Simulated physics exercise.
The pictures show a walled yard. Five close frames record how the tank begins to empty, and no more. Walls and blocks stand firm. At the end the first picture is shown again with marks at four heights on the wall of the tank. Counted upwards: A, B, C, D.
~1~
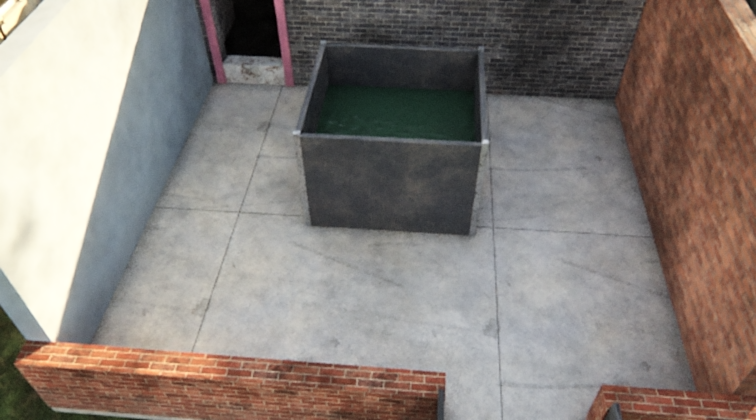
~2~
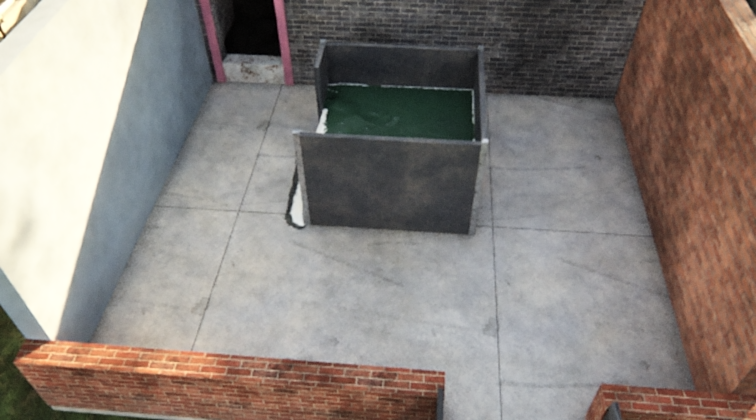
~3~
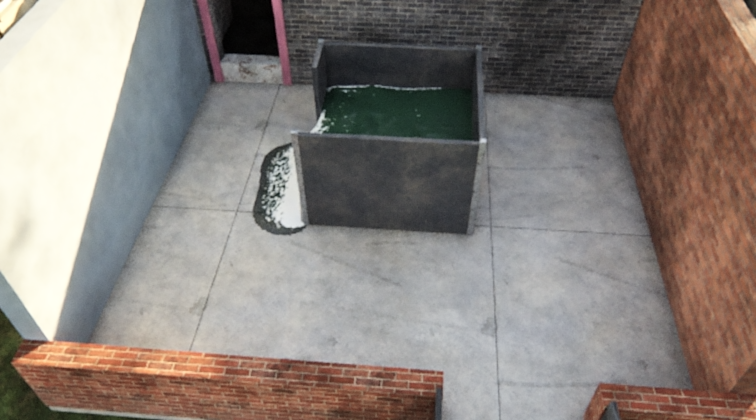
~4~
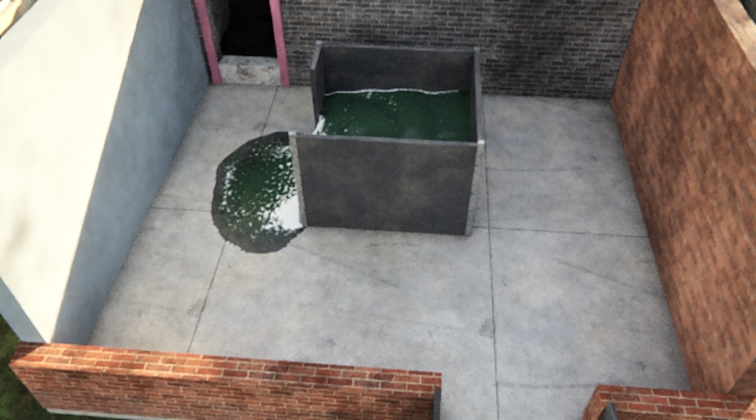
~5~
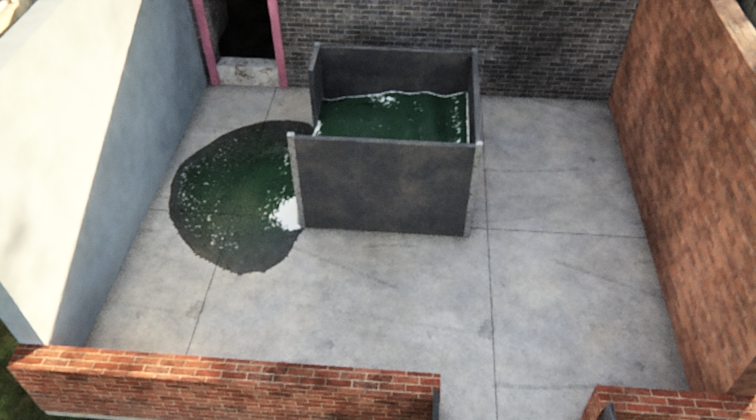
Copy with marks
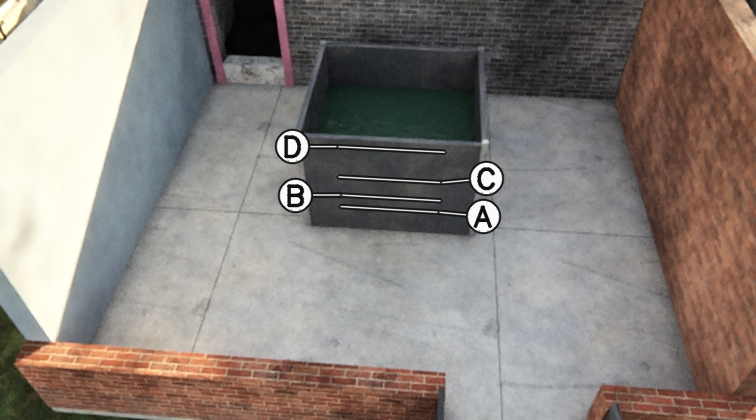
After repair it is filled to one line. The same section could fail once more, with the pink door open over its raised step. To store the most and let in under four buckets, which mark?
I would pick mark C.
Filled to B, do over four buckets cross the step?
No.
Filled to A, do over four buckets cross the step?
No.
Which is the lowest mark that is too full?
It is D.
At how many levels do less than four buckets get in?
Three of them.
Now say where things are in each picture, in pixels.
In the first frame, water in the tank at rest, its middle at (396, 129); foot of the pink doorway at (256, 84); open gate at (524, 375).
In the second frame, front seen at (296, 221), 1 % of the ground wet.
In the third frame, front seen at (268, 224), 4 % of the ground wet.
In the fourth frame, front seen at (229, 161), 8 % of the ground wet.
In the fifth frame, front seen at (180, 172), 13 % of the ground wet.
On the marked copy, A at (389, 209); B at (389, 197); C at (390, 179); D at (390, 149); from the bottom up A, B, C, D.
For mark A, nothing gets over.
For mark B, nothing gets over.
For mark C, a bucket or two gets in.
For mark D, about 10 bucketfuls get in.
